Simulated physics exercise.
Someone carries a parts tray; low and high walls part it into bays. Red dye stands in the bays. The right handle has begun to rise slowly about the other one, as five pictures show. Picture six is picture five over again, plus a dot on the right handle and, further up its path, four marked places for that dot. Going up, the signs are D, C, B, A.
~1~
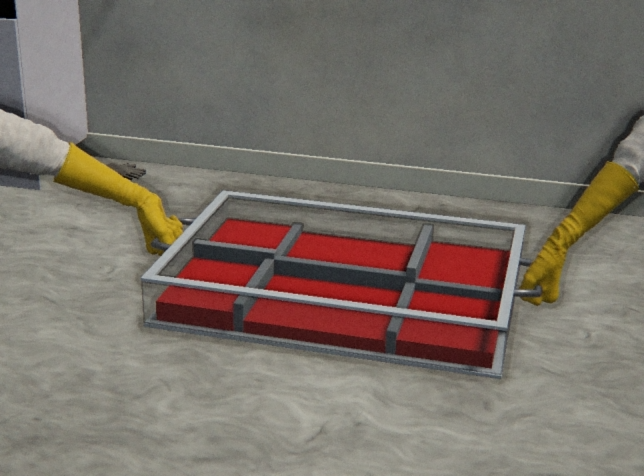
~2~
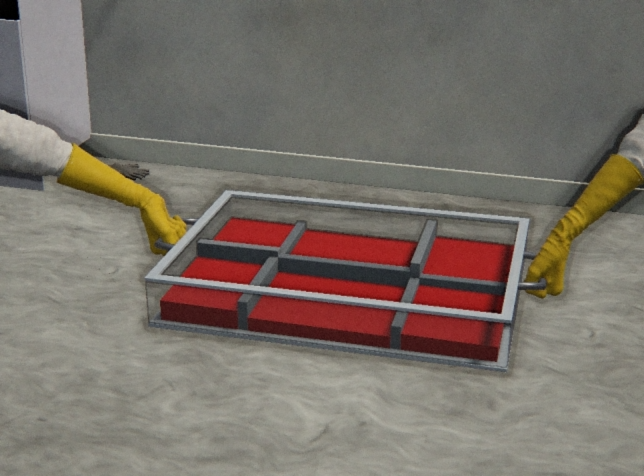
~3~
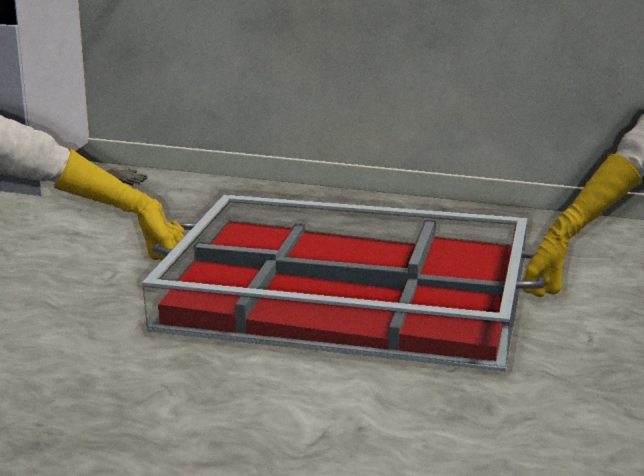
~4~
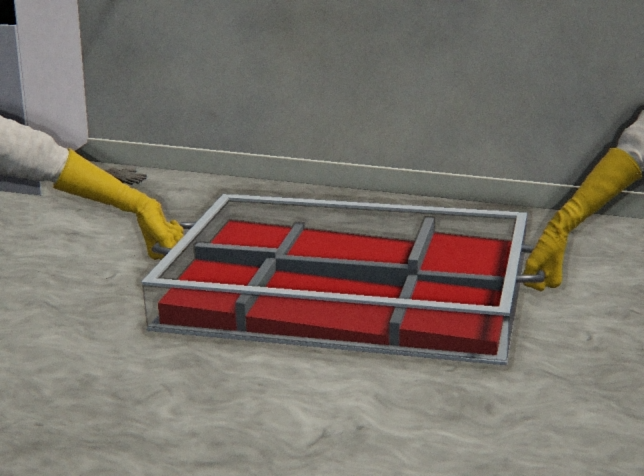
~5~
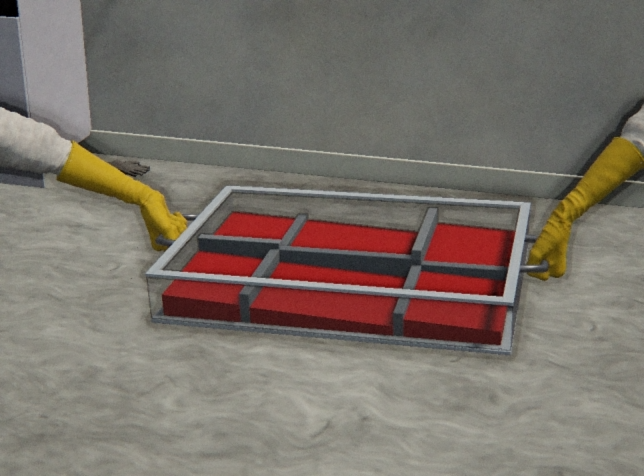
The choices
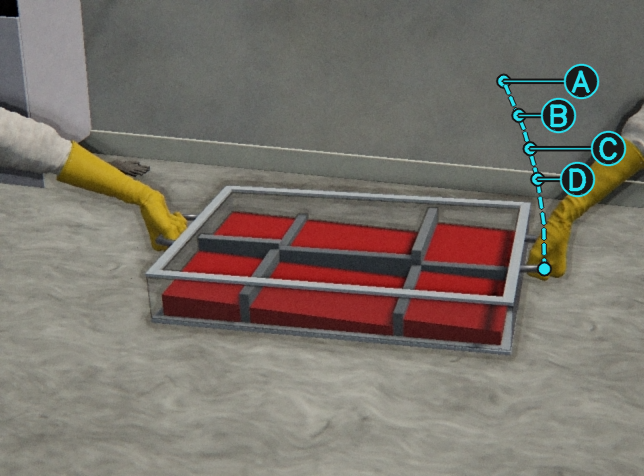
Yellow-gloved hands holding a clear, six-bay tray of red dye by its side handles, tilting it very slightly down to the left.
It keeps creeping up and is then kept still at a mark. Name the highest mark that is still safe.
Choose D.
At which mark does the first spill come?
C.
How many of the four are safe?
One of the four.
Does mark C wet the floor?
Yes, it does.
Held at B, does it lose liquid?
Yes, that goes wrong.
On the marked copy, A at (503, 81); B at (518, 115); C at (530, 148); D at (537, 179).
For mark A, about 32 % goes over the rim.
For mark B, about 19 % goes over the rim.
For mark C, about 5 % goes over the rim.
For mark D, nothing spills; the front left bay holds the most.
